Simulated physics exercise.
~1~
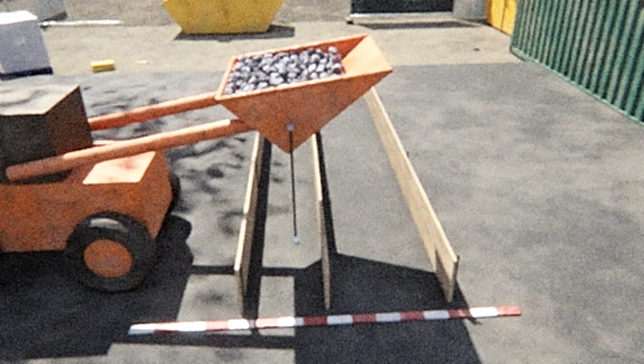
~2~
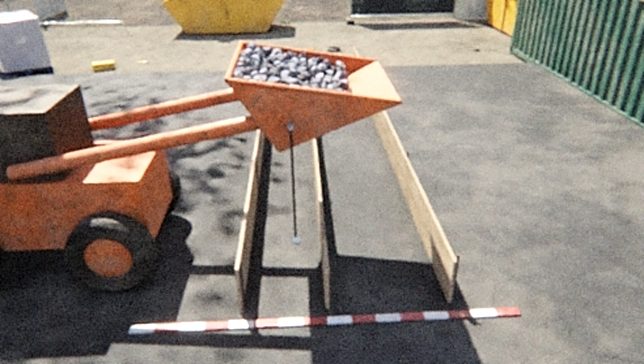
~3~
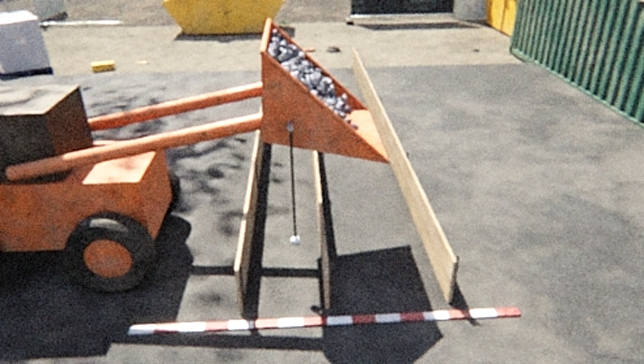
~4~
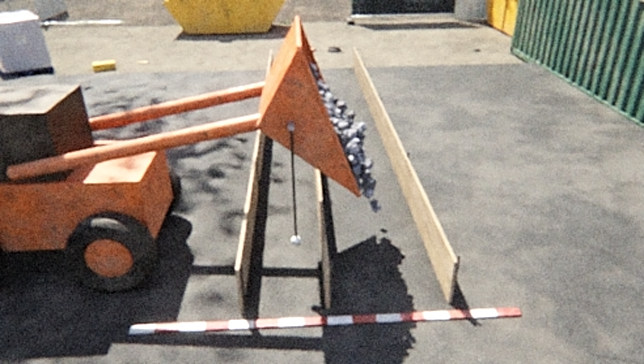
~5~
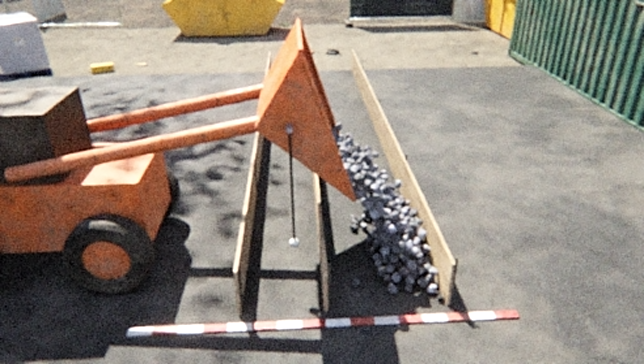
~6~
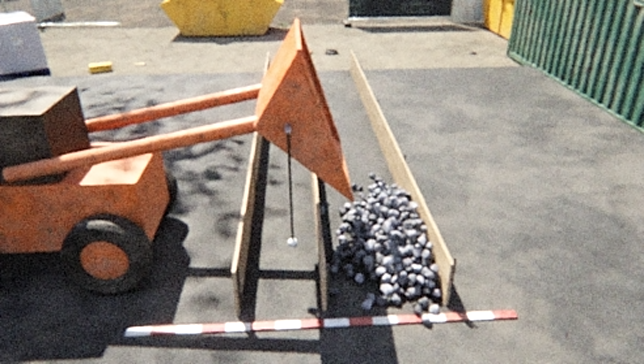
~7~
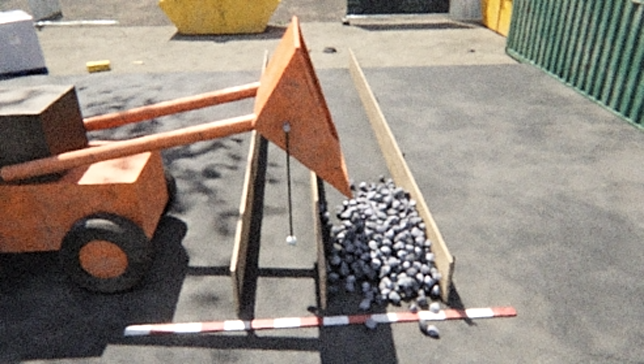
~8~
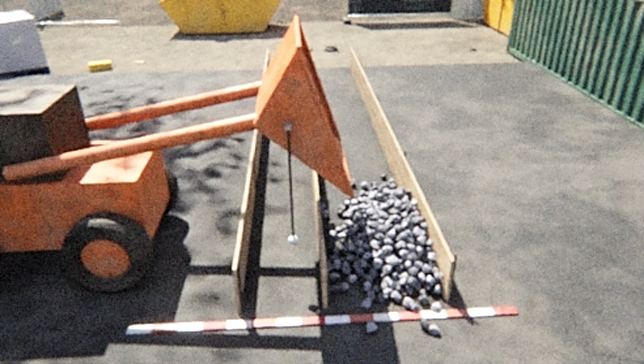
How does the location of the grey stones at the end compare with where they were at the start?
At the start the stones sit up in the loader's raised bucket. By the end they lie lower and further right, heaped on the ground between the middle and right-hand boards.
